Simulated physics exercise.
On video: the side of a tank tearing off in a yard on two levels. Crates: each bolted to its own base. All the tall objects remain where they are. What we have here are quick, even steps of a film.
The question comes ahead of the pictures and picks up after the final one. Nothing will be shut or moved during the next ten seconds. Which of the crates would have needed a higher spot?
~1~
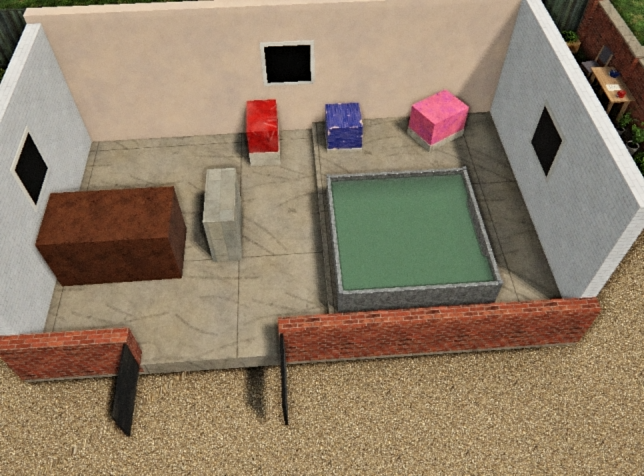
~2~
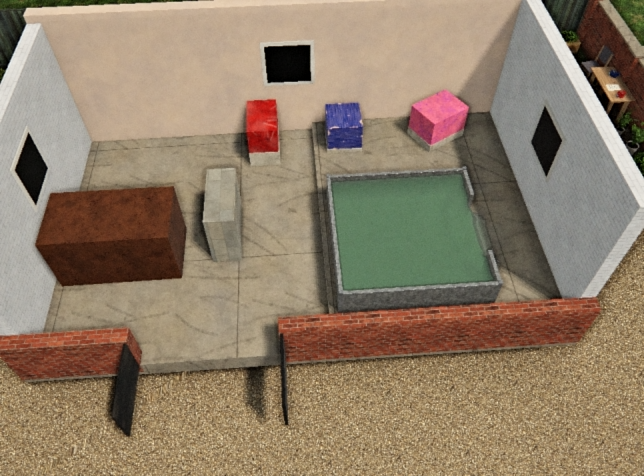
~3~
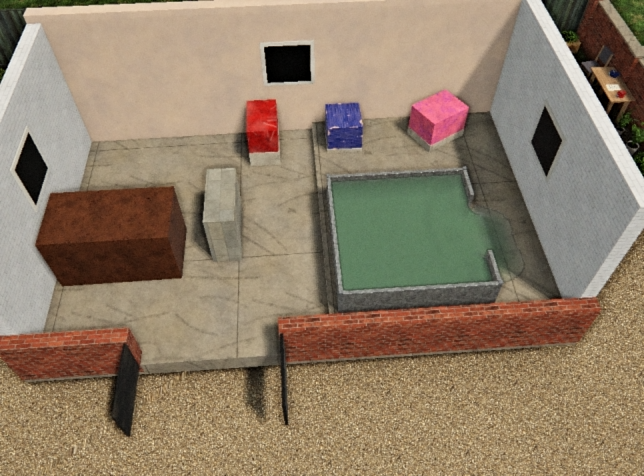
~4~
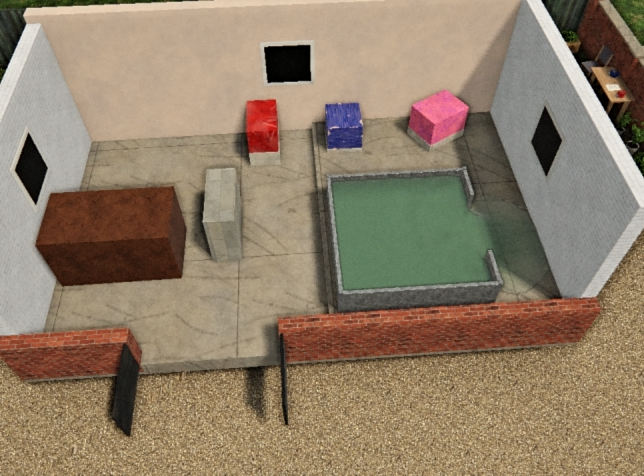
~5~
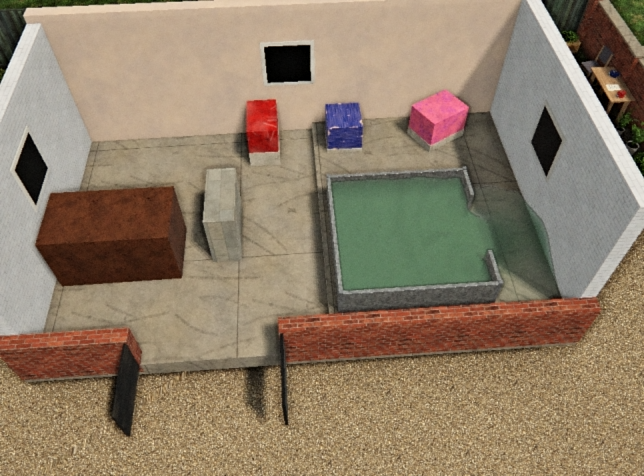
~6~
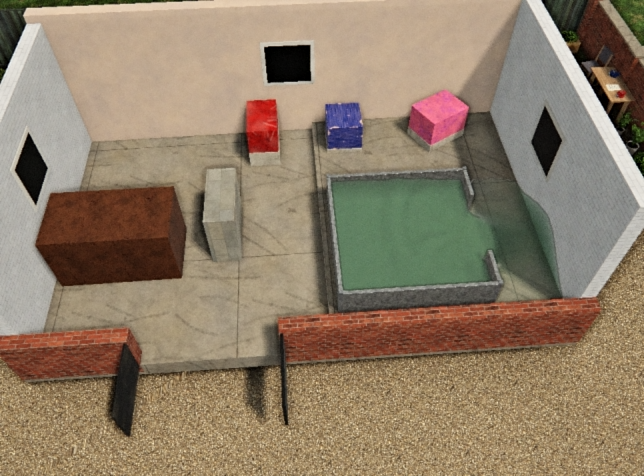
As I see it, blue crate: Not safe; red crate: Safe; pink crate: Not safe.
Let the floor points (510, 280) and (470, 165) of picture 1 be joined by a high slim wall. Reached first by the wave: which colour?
First to be reached: The pink one.
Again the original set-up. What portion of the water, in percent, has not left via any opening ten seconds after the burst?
Roughly 98 %.
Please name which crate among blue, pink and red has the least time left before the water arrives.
Answer: The pink-painted one.
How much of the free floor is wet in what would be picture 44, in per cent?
I reckon around 70 %.
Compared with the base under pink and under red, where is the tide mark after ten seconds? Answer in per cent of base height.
The first comes to 170 per cent and the second to 40 per cent.
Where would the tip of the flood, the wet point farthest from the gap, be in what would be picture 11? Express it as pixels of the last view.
I'd go with roughly (493, 139).
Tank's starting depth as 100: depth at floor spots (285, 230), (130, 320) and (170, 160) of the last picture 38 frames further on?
First spot roughly 2 %, second 2 %, third 0 %.
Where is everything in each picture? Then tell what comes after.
Still water in the water tank at (407, 229), in the first picture.
The front is at a hidden place, out from the gap at (474, 238), in the second picture.
The front is at (511, 274), out from the gap at (473, 239), in the third picture.
The front is at (546, 263), out from the gap at (473, 239), in the fourth picture.
Water pours out at (474, 238) and has run to (557, 289), in the fifth picture.
Water pours out at (473, 238) and has run to a hidden place, in the sixth picture.
A moment on, water covers 10 % of the floor; the blue crate not reached, the red crate not reached, the pink crate not reached.
Next, water covers 20 % of the floor; the blue crate not reached, the red crate not reached, the pink crate water round its plinth.
Then, water covers 40 % of the floor; the blue crate water round its plinth, the red crate not reached, the pink crate water round its plinth.
Later, water covers 70 % of the floor; the blue crate water round its plinth, the red crate water round its plinth, the pink crate water round its plinth.
In the end, water covers 95 % of the floor; the blue crate was topped, the red crate stayed above the water, the pink crate was topped.
